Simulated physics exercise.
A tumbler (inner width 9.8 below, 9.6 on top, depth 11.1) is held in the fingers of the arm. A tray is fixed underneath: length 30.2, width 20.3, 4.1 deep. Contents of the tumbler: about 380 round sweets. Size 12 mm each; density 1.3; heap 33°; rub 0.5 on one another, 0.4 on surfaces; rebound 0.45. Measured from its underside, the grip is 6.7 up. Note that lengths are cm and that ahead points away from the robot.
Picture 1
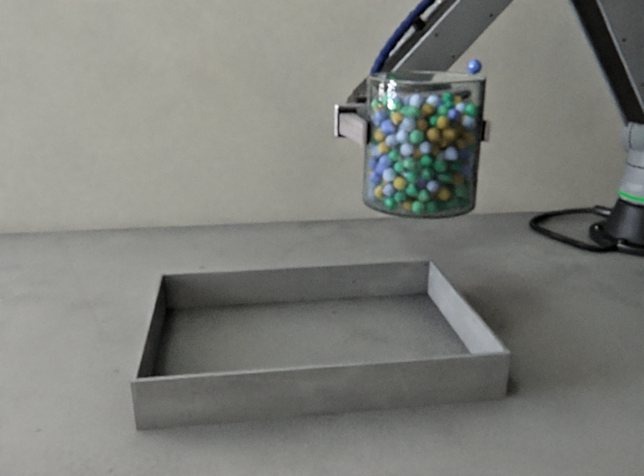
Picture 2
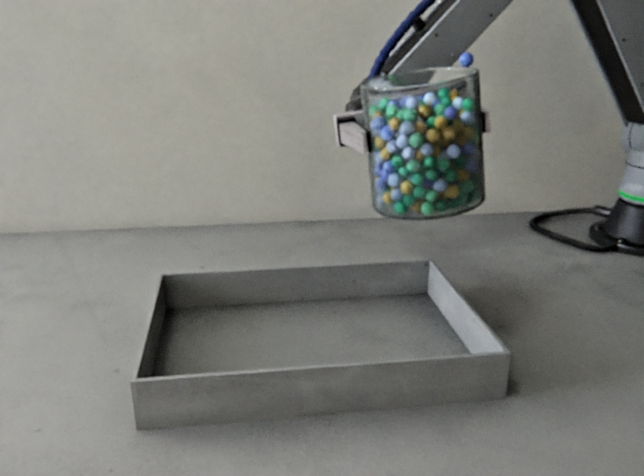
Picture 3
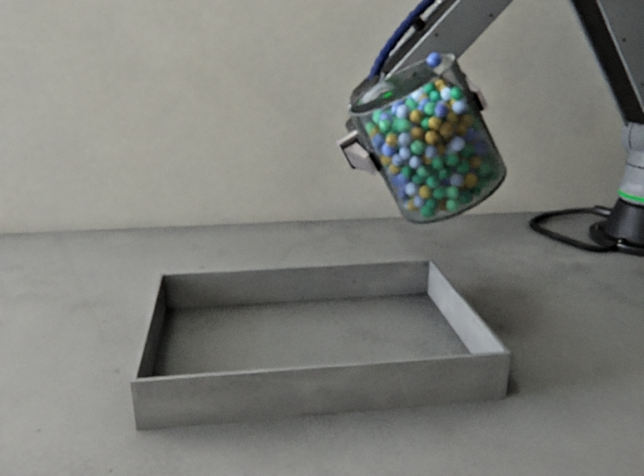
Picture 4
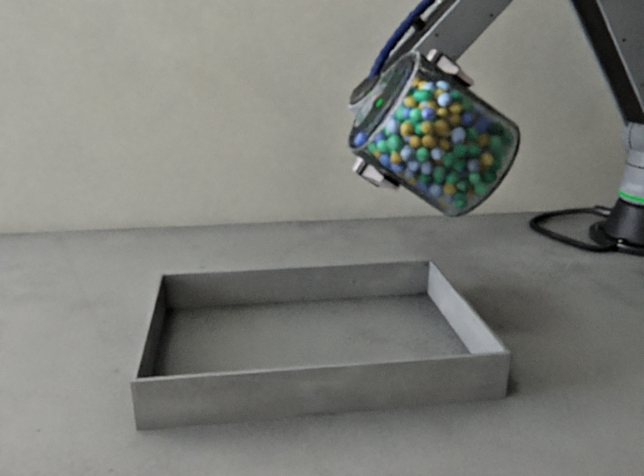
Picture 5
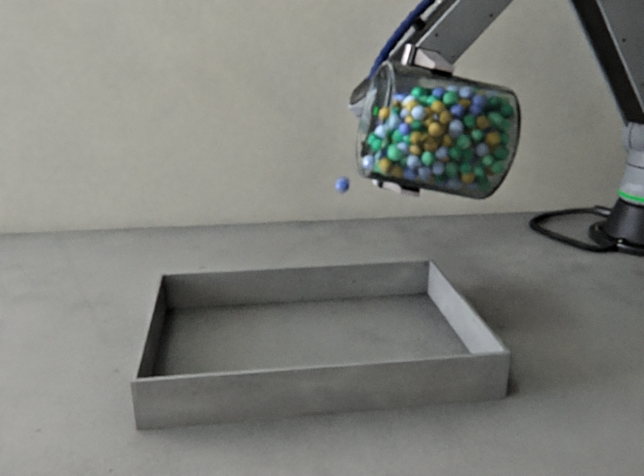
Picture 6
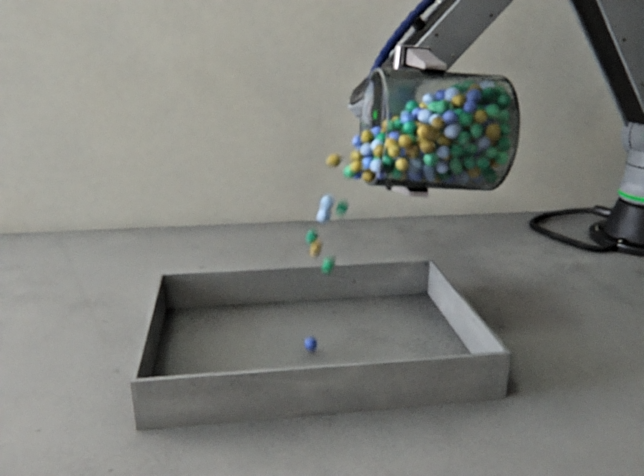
Above a grey tray, a robot arm tilts a clear tumbler leftward and colourful balls drop out.
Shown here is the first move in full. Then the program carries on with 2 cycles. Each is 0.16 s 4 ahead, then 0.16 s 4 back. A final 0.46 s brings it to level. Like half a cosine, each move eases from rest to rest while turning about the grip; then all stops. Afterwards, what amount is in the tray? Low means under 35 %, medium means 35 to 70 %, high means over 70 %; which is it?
It is medium.
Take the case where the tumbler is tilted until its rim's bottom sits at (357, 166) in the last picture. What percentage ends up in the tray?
The share is around 20 %.
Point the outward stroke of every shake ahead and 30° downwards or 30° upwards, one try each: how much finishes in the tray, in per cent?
Result: Approx. 40 % and 55 %, one try each.
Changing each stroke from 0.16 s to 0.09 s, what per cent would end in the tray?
In that case about 75 in a hundred.
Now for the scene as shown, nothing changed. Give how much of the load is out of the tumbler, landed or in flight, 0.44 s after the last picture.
Roughly 30 percent is out.
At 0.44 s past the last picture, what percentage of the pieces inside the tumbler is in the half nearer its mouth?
Near 45 in a hundred.
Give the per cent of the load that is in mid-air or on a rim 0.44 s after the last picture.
3 per cent.
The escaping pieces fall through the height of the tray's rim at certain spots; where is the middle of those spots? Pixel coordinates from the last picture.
I'd say somewhere around (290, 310).
Then, 0.44 s later, tilted 86° forward, highest piece 23 above the table; 258 in the tumbler, 111 in the tray, 12 in flight or on a rim.
Then, 0.88 s later, tilted 40° forward, highest piece 23 above the table; 190 in the tumbler, 190 in the tray, 1 on the table or floor.
Then, 1.30 s later, level, highest piece 22 above the table; 191 in the tray, 189 in the tumbler, 1 on the table or floor.
Then, 2.35 s later, level, highest piece 22 above the table; 191 in the tray, 189 in the tumbler, 1 on the table or floor.
At rest, 191 in the tray, 189 in the tumbler, 1 on the table or floor. That is 50 % in the tray.
